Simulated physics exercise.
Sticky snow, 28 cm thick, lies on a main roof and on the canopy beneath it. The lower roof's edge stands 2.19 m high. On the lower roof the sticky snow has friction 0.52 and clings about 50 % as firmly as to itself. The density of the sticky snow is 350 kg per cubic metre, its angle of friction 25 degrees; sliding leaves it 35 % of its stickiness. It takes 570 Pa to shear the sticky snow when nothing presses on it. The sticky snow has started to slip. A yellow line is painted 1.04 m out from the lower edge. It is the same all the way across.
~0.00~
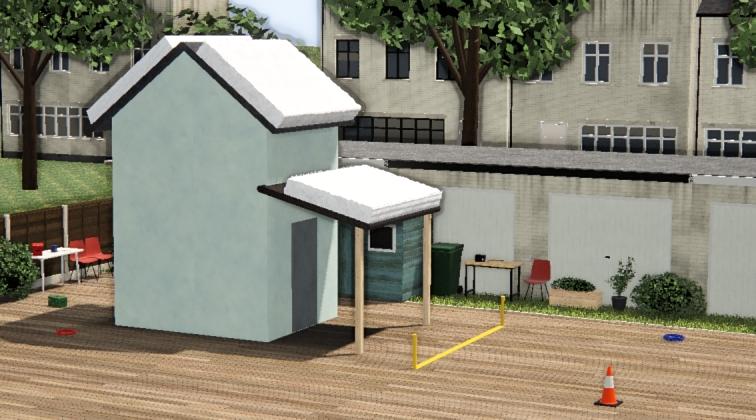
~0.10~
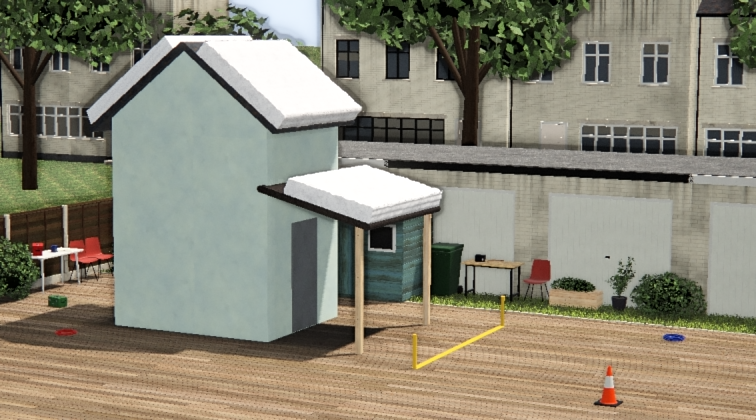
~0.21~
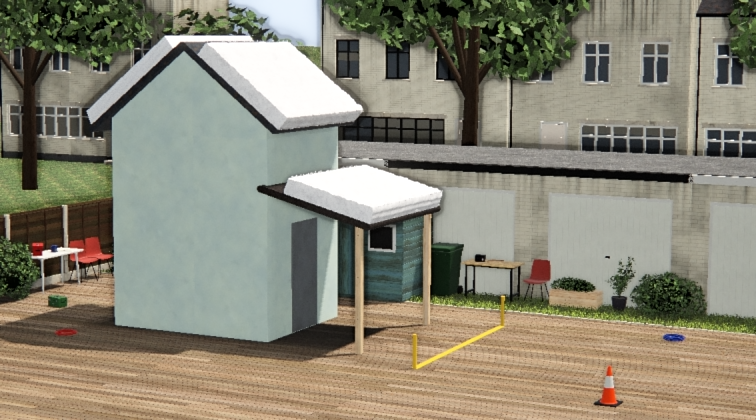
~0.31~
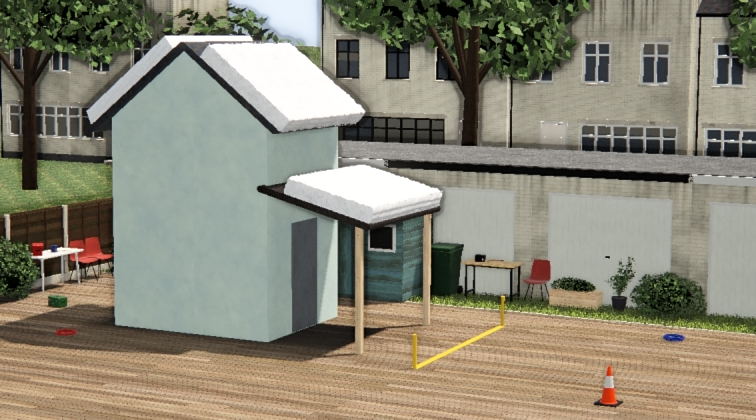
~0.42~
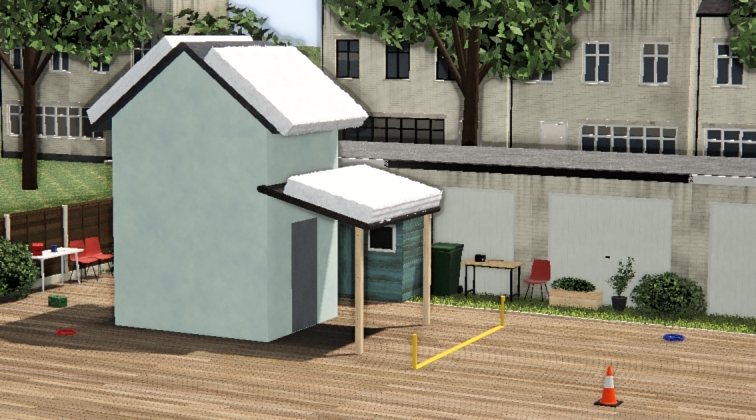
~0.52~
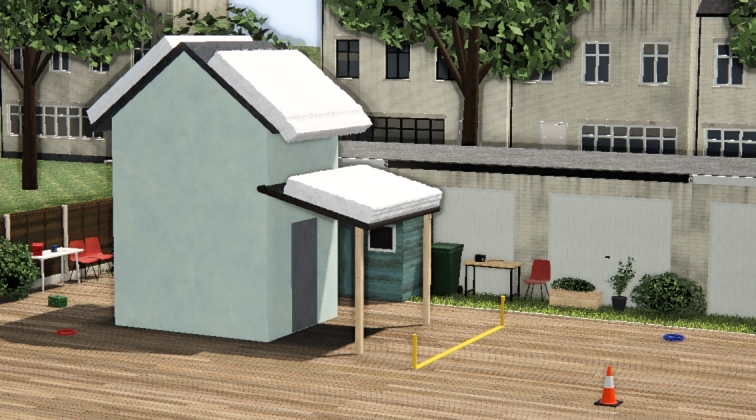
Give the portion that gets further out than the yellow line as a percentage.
Close to 14 per cent.
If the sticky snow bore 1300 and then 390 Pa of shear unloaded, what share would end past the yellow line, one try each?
In turn about 0 %, 25 %.
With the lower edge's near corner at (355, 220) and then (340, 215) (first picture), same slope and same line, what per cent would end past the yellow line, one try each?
In turn about 20 %, 25 %.
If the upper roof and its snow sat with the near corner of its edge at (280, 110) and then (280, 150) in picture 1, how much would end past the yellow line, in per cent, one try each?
In that order: 25 %, 0 %.
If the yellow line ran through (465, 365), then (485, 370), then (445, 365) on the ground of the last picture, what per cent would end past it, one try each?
In turn about 4 %, 1 %, 7 %.
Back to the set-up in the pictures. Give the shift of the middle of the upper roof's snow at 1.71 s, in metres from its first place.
About 2.4 m.
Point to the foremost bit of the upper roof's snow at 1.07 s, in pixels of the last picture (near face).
Around (330, 187).
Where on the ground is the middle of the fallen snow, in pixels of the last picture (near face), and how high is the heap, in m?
Near (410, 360), some 0.3 m high.
By 1.07 s, none is below the lower edge and 0 % is past the line.
By 1.71 s, none is below the lower edge and 0 % is past the line.
By 2.36 s, 30 % is below the lower edge and 5 % is past the line.
By 3.00 s, 36 % is below the lower edge and 14 % is past the line.
By 3.80 s, at the end, 37 % is below the lower edge and 14 % is past the line.
